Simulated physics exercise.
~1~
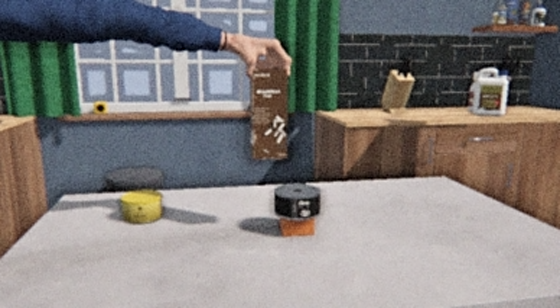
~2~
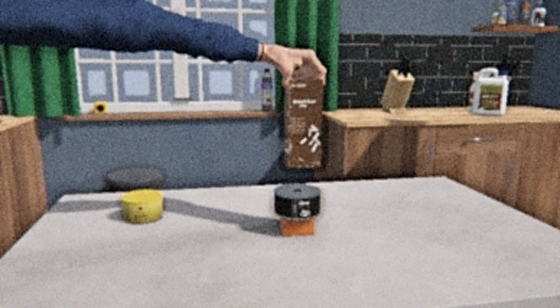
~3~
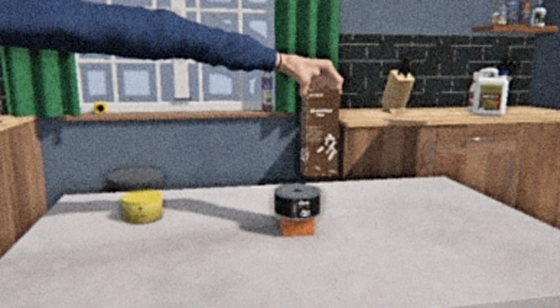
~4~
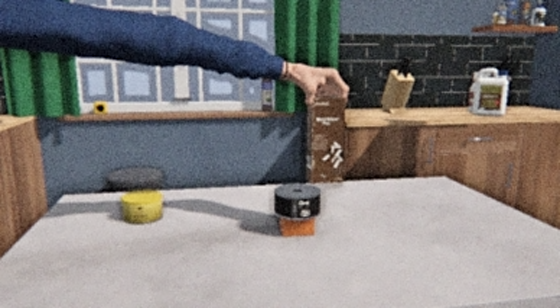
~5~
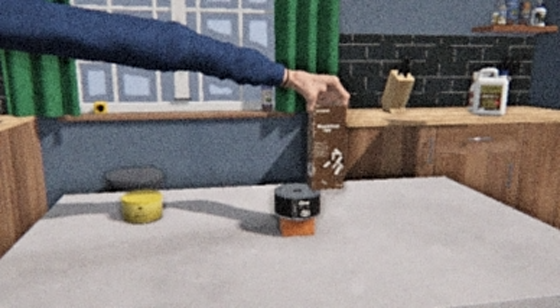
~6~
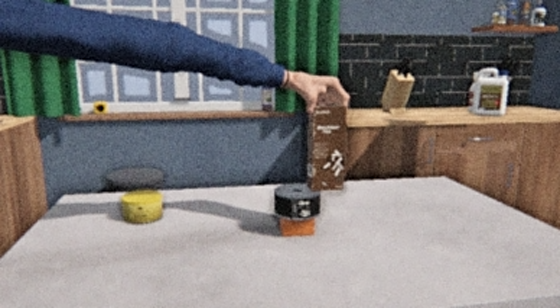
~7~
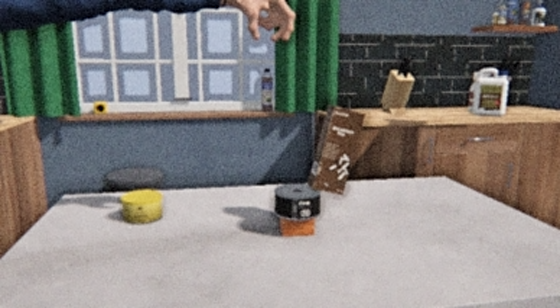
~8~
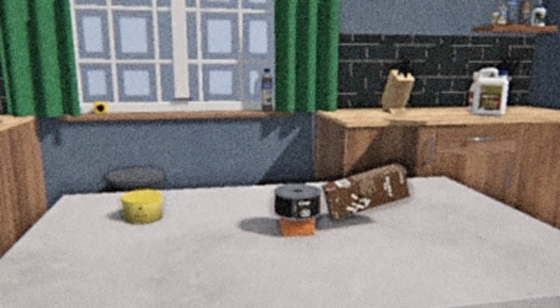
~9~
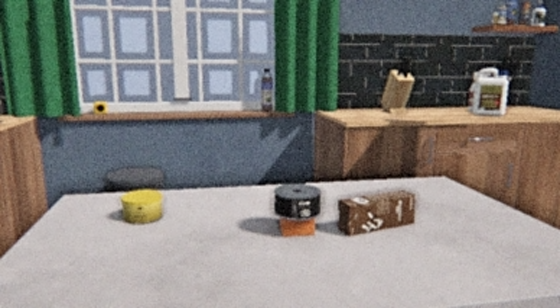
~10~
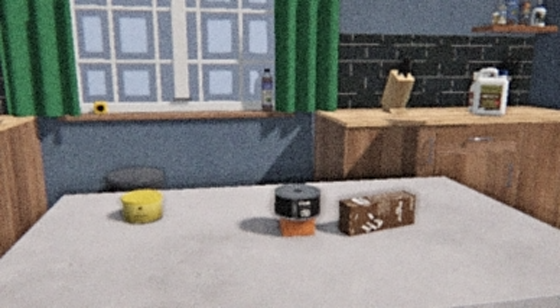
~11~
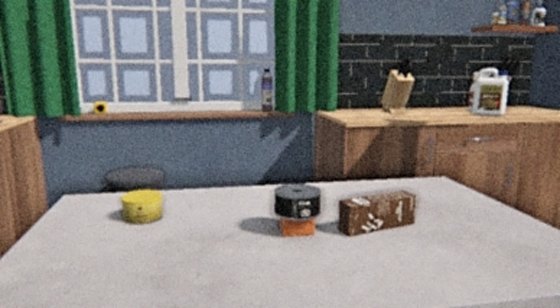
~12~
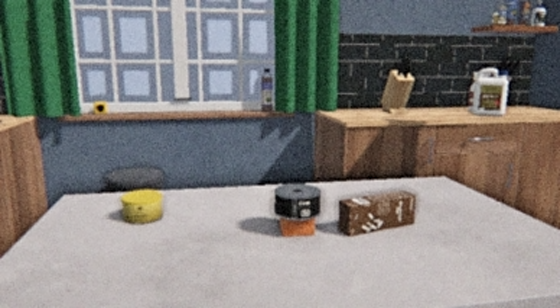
In the video, a hand lowers an upright brown carton onto a table beside a black tub resting on an orange block, then lets go and withdraws. The carton tips over to the right and ends lying on its side, while the stacked items and a yellow tub stay in place.
